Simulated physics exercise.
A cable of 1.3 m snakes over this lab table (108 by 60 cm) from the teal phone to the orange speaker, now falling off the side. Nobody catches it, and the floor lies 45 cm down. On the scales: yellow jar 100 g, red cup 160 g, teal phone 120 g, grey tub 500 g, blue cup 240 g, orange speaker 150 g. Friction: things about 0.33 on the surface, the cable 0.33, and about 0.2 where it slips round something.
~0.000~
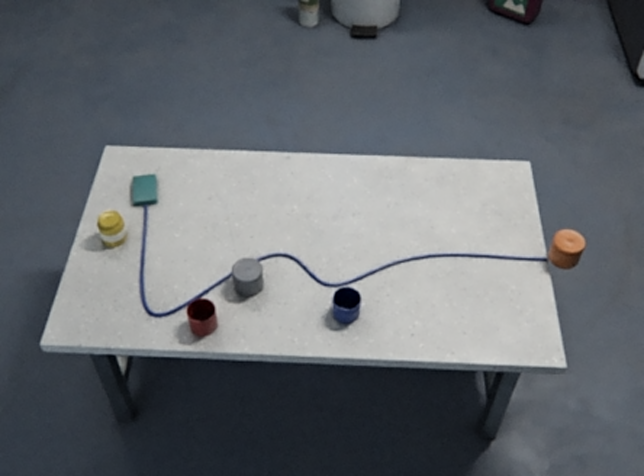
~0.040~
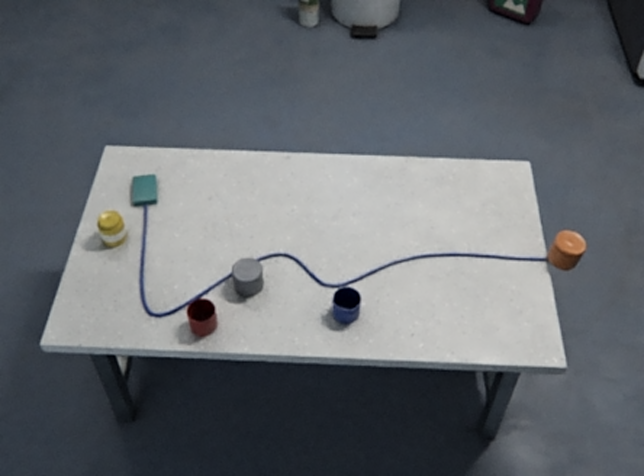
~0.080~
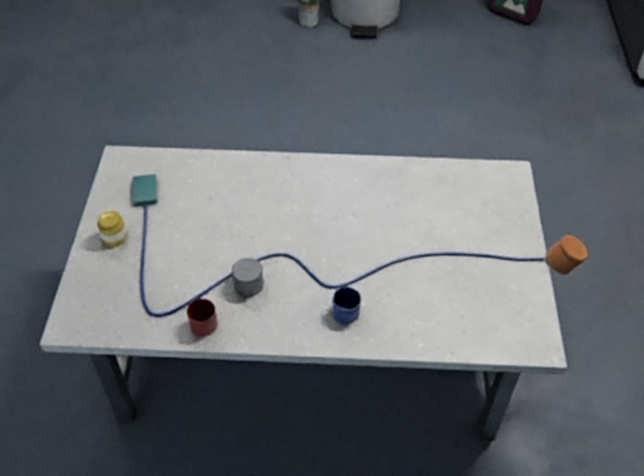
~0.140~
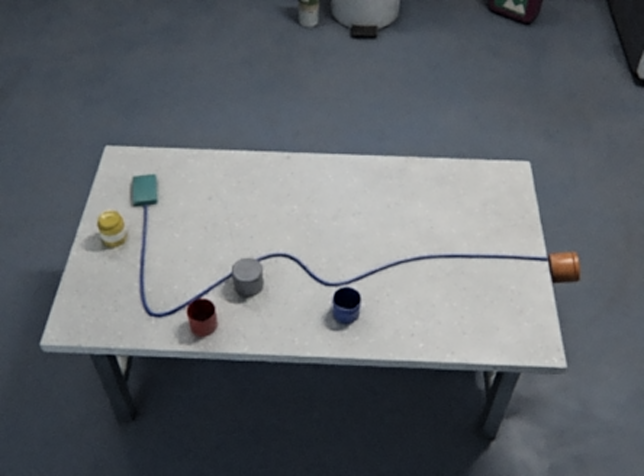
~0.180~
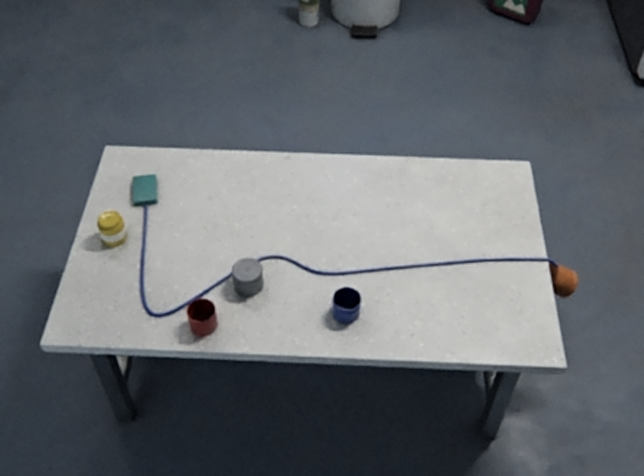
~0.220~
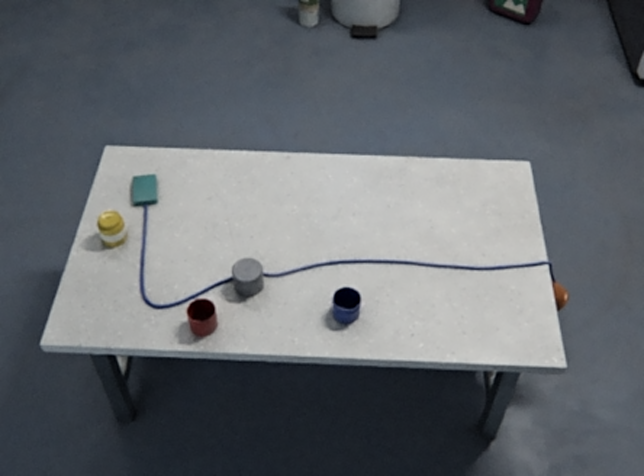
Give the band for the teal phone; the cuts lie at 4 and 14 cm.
The teal phone moves a moderate way.
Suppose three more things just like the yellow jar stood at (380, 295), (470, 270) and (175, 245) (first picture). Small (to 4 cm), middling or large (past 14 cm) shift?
In turn: Small, small, large.
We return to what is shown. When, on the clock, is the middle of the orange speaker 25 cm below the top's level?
That is: 0.30 s.
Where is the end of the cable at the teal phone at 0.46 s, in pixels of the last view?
At about (179, 195).
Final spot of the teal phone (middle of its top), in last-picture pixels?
Around (176, 188).
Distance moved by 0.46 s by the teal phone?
About: Teal phone 4 cm.
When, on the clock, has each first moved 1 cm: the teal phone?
About: Teal phone 0.42 s.
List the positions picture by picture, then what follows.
The first frame shows teal phone (144, 187); cable runs through (489, 256) (379, 268) (285, 255) (143, 252).
The second frame shows orange speaker (570, 242); cable runs through (488, 256) (285, 254) (143, 252).
The third frame shows orange speaker (567, 255); cable runs through (486, 255) (285, 254) (143, 252).
The fourth frame shows orange speaker (564, 268); cable runs through (491, 256) (285, 255) (143, 252).
The fifth frame shows orange speaker (558, 280); cable runs through (507, 259) (286, 258) (143, 252).
The sixth frame shows teal phone (144, 188); cable runs through (531, 264) (417, 263) (303, 268) (196, 295) (143, 252).
By 0.5 s, the cable's tail end at (179, 195); teal phone 4 cm off its start, orange speaker over the edge.
By 0.7 s, the cable's tail end at (196, 189); teal phone 8 cm off its start, orange speaker over the edge.
By 1.0 s, the cable's tail end at (196, 189); teal phone 8 cm off its start at (176, 188), orange speaker over the edge.
By 1.2 s, the cable's tail end at (196, 189); teal phone 8 cm off its start, orange speaker over the edge.
By 2.4 s, the cable's tail end at (196, 189); teal phone 8 cm off its start at (176, 188), orange speaker over the edge.
